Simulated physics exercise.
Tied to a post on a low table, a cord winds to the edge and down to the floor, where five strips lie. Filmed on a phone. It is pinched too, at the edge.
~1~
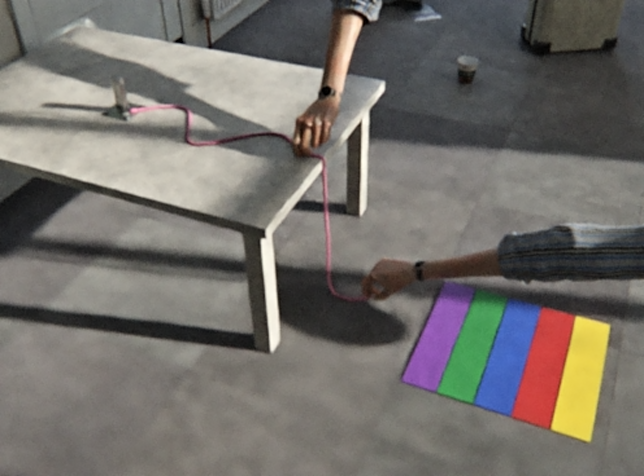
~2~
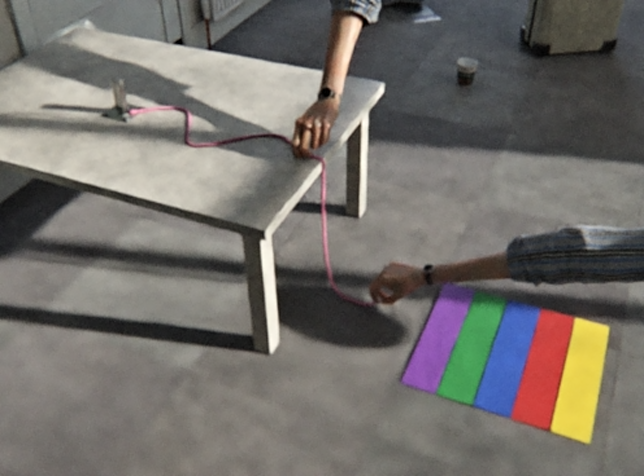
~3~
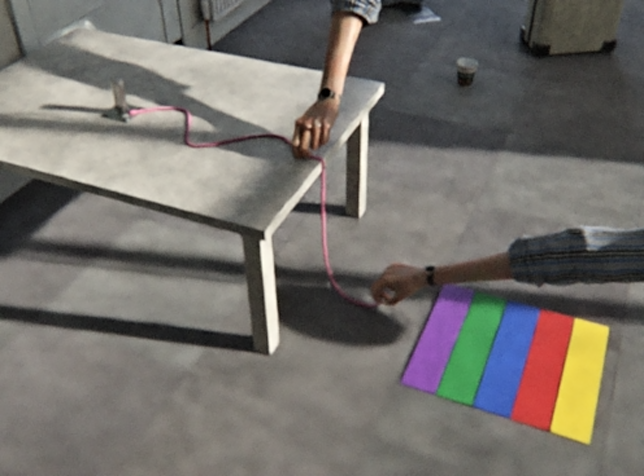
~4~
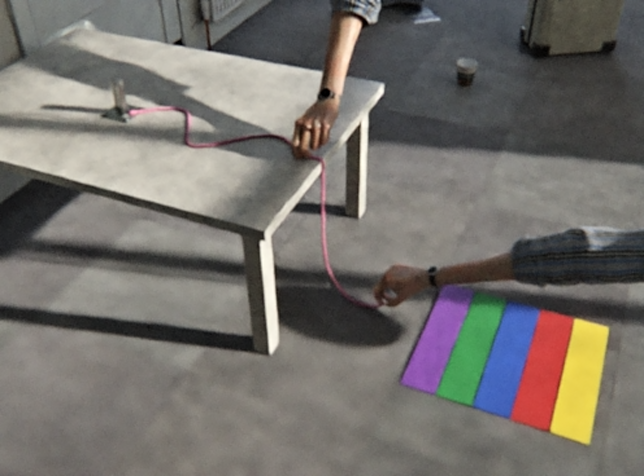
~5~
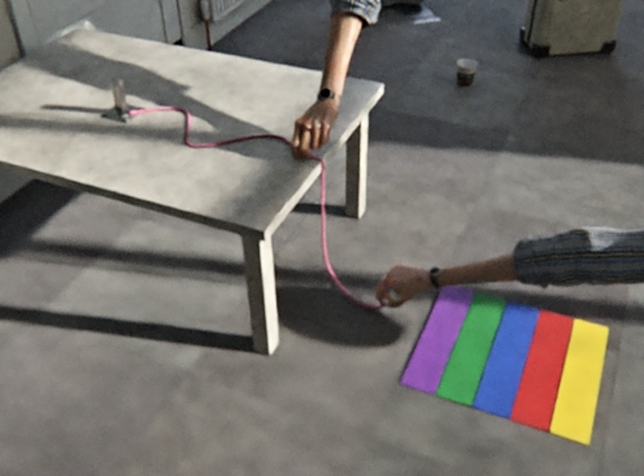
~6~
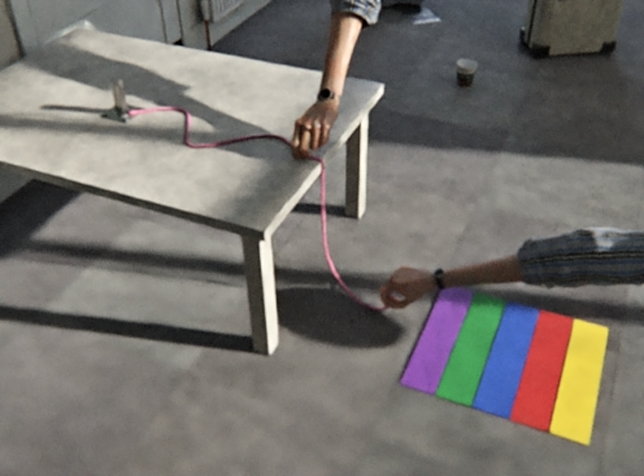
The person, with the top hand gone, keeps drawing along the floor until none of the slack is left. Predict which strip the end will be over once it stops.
I would say the red strip.
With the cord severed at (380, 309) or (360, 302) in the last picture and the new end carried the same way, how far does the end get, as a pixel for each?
Case by case: (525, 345), then (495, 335).
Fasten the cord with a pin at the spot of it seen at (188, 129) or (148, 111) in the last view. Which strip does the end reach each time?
First try blue, second try red.
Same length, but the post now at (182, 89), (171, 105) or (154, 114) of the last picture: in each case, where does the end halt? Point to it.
Approximate places, in that order: (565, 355), (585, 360), (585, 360).
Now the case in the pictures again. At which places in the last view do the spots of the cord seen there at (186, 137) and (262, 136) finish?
(223, 136) for the first, (304, 157) for the second.
Soon after, end near (474, 329); over green.
After that, end near (519, 342); over blue.
At the stop, end near (547, 350); over red. It gets as far as the red strip.
